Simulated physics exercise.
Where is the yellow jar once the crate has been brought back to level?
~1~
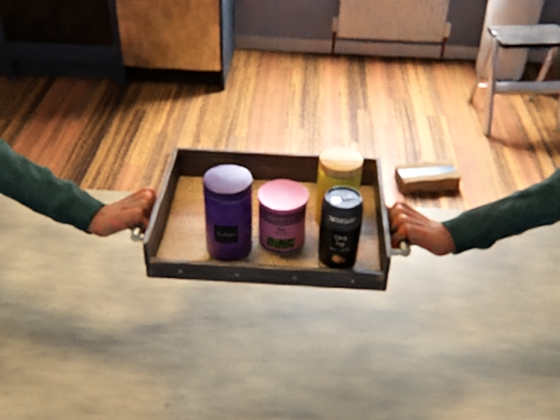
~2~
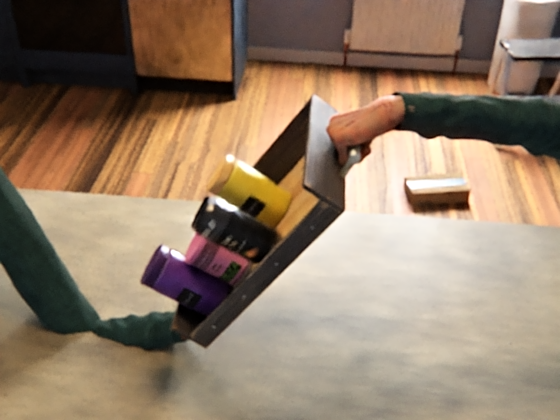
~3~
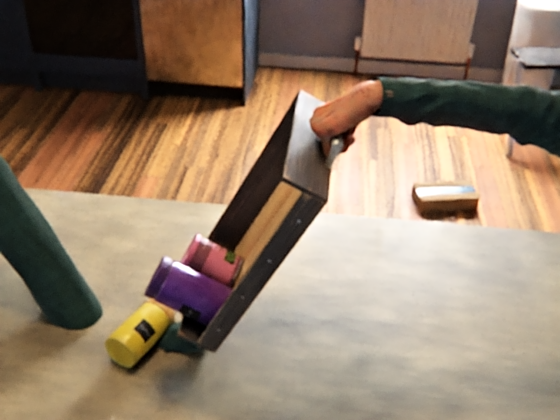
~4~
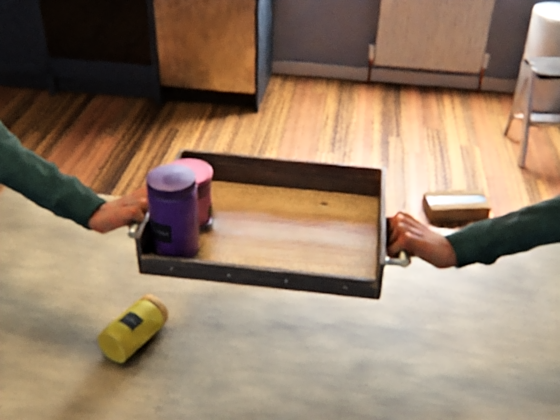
It is out of the crate, lying on its side on the pale surface below and to the left.
To begin with, two hands in green sleeves hold a wooden crate level by its handles, with a purple jar, a pink tin, a yellow jar and a black can standing inside. The hands tip the crate steeply, its left side low, and all the containers slide down toward that end. The yellow jar then drops out and lies on its side on the pale surface below, while the black can disappears from view. Finally the hands bring the crate back to level, with the purple jar and pink tin upright together at its left end.
